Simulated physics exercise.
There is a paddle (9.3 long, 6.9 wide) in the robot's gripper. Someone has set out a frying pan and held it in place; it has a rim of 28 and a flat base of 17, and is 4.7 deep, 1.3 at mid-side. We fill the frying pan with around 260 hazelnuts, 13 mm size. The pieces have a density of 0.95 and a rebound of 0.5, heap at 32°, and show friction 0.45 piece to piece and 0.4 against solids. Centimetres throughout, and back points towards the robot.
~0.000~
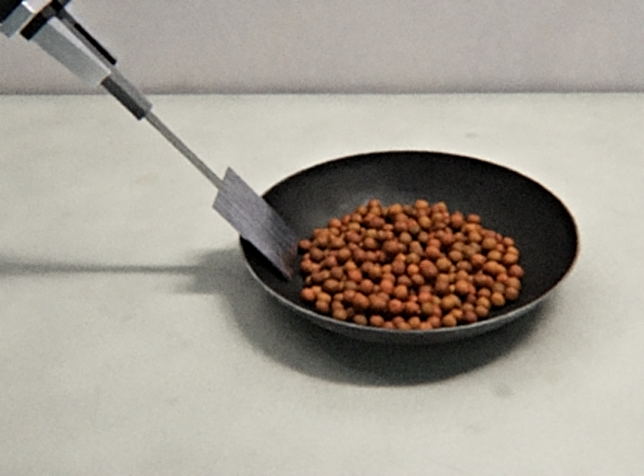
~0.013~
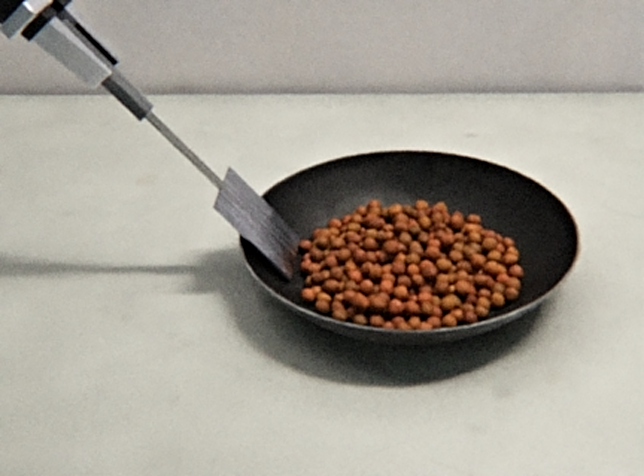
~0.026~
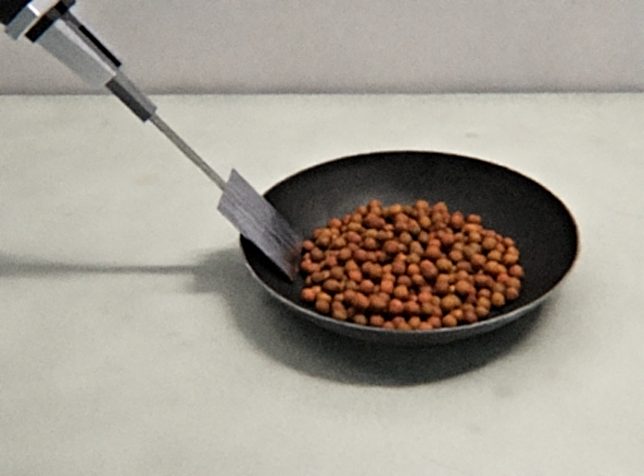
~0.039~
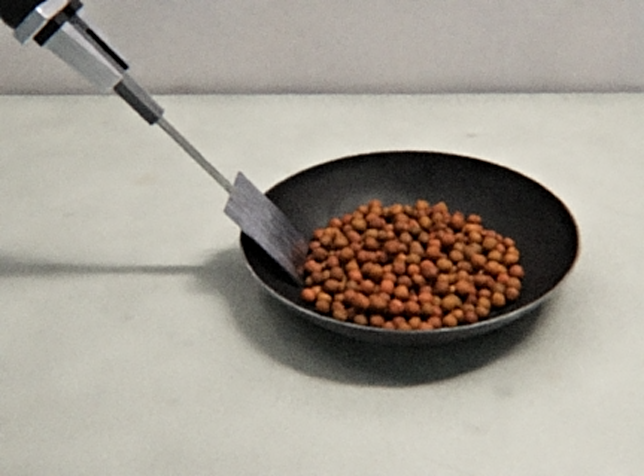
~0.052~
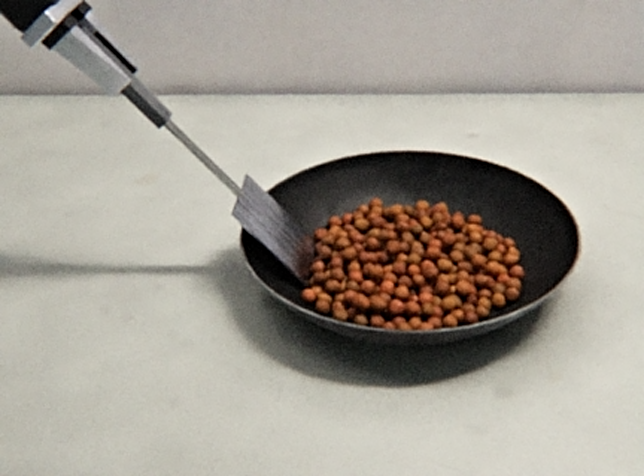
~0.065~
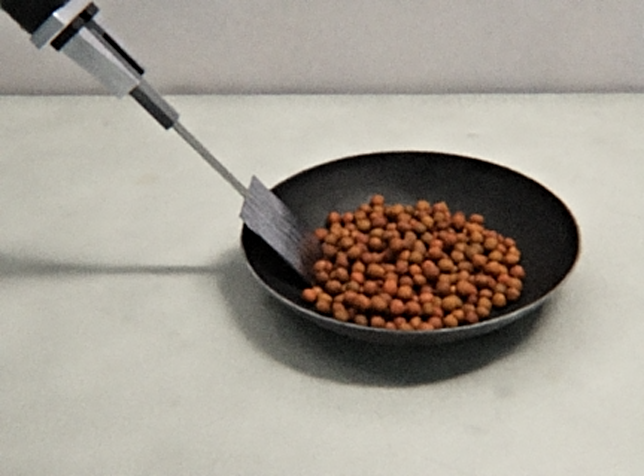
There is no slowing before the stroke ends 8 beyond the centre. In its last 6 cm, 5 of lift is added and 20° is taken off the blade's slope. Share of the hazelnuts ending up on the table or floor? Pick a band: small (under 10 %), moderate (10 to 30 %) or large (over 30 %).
The share is small, under 10 %.
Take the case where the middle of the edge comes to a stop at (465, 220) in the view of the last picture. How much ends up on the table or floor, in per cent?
The share ending on the table or floor is about 0 per cent.
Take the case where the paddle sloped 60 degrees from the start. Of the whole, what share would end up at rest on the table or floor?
Estimate for that slope: Some 0 per cent.
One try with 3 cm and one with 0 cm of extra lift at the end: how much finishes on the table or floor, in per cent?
Near 0 and 0 percent respectively.
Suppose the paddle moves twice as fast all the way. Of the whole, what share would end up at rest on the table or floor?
I'd reckon close to 10 per cent.
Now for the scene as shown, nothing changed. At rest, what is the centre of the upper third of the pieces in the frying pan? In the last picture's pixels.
You'll find it at about (502, 252).
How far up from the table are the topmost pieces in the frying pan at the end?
Some 5.0 cm above the table.
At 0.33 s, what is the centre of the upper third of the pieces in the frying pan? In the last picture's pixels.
It is centred at about (469, 247).
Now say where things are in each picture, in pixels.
The first frame shows paddle top edge at (221, 186), sloping 51°; upper third of the load around (401, 254), from x 305 to 515, top at y 205; 259 in the frying pan.
The second frame shows paddle top edge at (221, 186), sloping 51°; upper third of the load around (401, 254), from x 305 to 515, top at y 205.
The third frame shows paddle top edge at (225, 187), sloping 51°; upper third of the load around (400, 255), from x 305 to 515, top at y 205.
The fourth frame shows paddle top edge at (232, 190), sloping 51°; upper third of the load around (401, 255), from x 310 to 515, top at y 205.
The fifth frame shows paddle top edge at (239, 193), sloping 51°; upper third of the load around (401, 255), from x 310 to 515, top at y 205.
The sixth frame shows paddle top edge at (246, 195), sloping 51°; upper third of the load around (404, 254), from x 310 to 515, top at y 205; 259 in the frying pan.
After 0.20 s, sloping 51°, highest piece 4 above the table; 259 in the frying pan.
After 0.33 s, sloping 44°, highest piece 5 above the table; 259 in the frying pan.
After 0.60 s, sloping 31°, highest piece 6 above the table; 259 in the frying pan.
After 1.65 s, sloping 31°, highest piece 5 above the table; 258 in the frying pan, 1 on the table or floor.
At rest, 258 in the frying pan, 1 on the table or floor. That is 0 % on the table or floor.
